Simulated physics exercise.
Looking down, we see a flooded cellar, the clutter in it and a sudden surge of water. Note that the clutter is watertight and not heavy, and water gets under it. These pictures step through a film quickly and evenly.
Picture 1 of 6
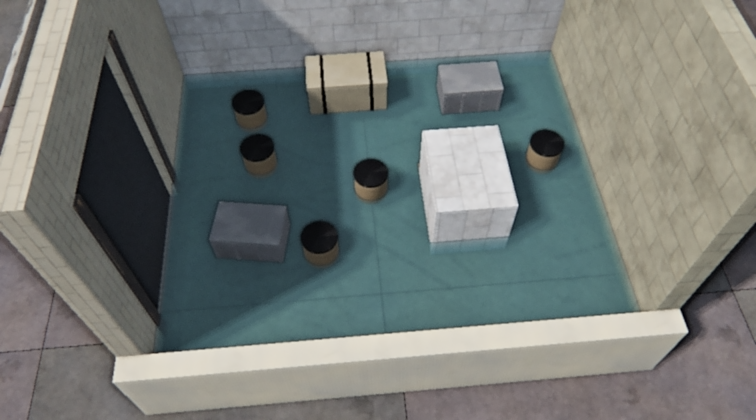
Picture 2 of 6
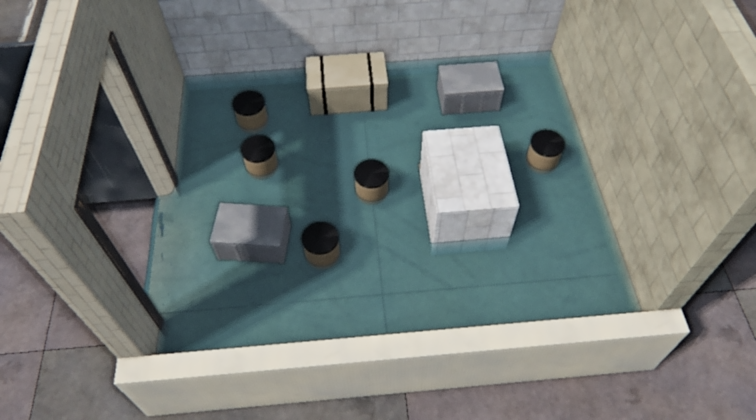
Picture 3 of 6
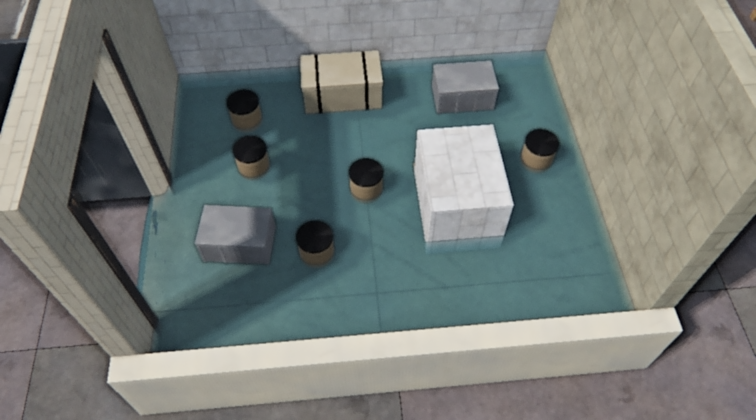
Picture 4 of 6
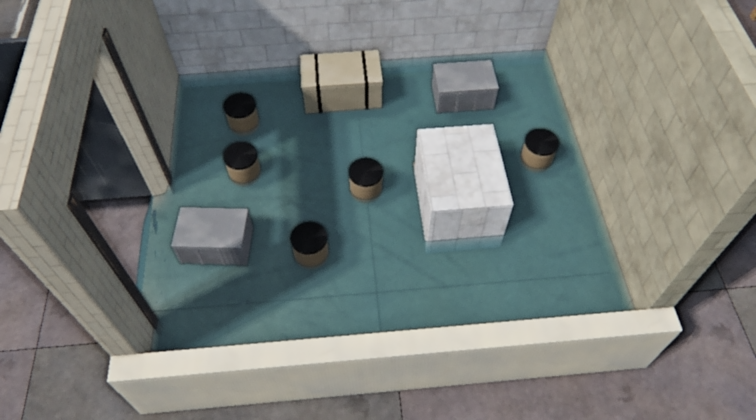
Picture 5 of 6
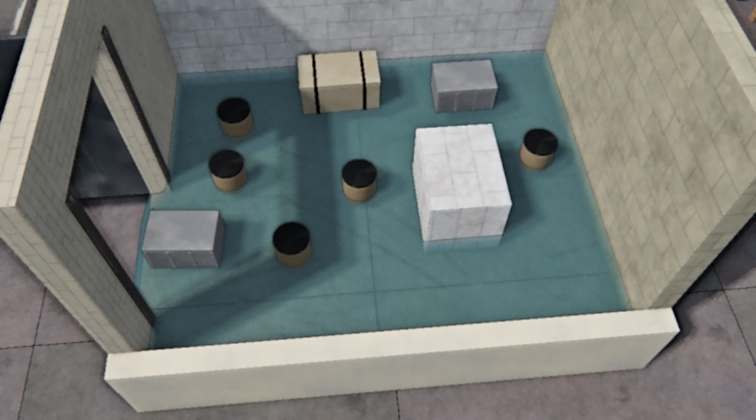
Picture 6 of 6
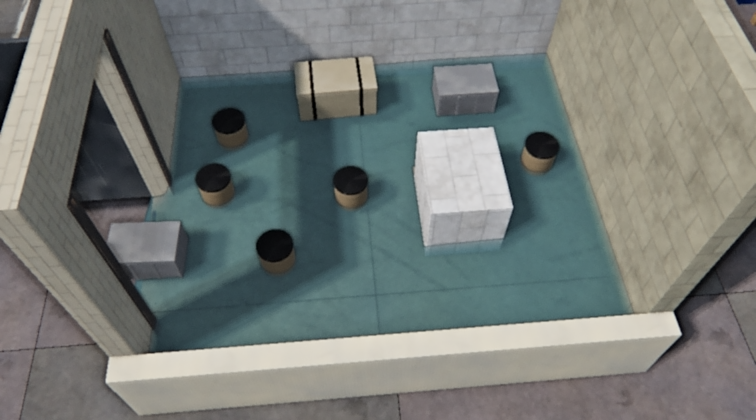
In a flooded cellar, the dark door on the left swung open, and then the nearby gray block drifted left into the doorway while the black-topped pails floated slowly left and toward the front.
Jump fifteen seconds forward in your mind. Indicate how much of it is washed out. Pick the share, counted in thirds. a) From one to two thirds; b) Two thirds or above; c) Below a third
b.
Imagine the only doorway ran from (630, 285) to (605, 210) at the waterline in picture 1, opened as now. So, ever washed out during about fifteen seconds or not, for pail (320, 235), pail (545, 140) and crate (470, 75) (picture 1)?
Object one: Leaves; object two: Leaves; object three: Leaves.
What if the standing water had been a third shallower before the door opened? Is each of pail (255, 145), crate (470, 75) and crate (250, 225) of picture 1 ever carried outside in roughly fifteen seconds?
Respectively: Exited / remained / exited.
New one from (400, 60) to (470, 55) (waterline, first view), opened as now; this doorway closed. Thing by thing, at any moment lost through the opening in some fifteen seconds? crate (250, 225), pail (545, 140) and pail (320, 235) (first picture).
Per object, as asked: Not flushed / flushed / not flushed.
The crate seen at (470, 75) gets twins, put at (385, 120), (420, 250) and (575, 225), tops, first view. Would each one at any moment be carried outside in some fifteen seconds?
Exits, exits, remains.
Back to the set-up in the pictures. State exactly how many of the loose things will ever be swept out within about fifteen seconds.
By my count, 6.
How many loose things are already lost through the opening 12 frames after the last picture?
The count is 4.
A moment on, 1 of 8 are out; 7 afloat.
Next, 4 of 8 are out; 4 afloat.
Later, 5 of 8 are out; 3 afloat.
In the end, 6 of 8 are out; 2 afloat.
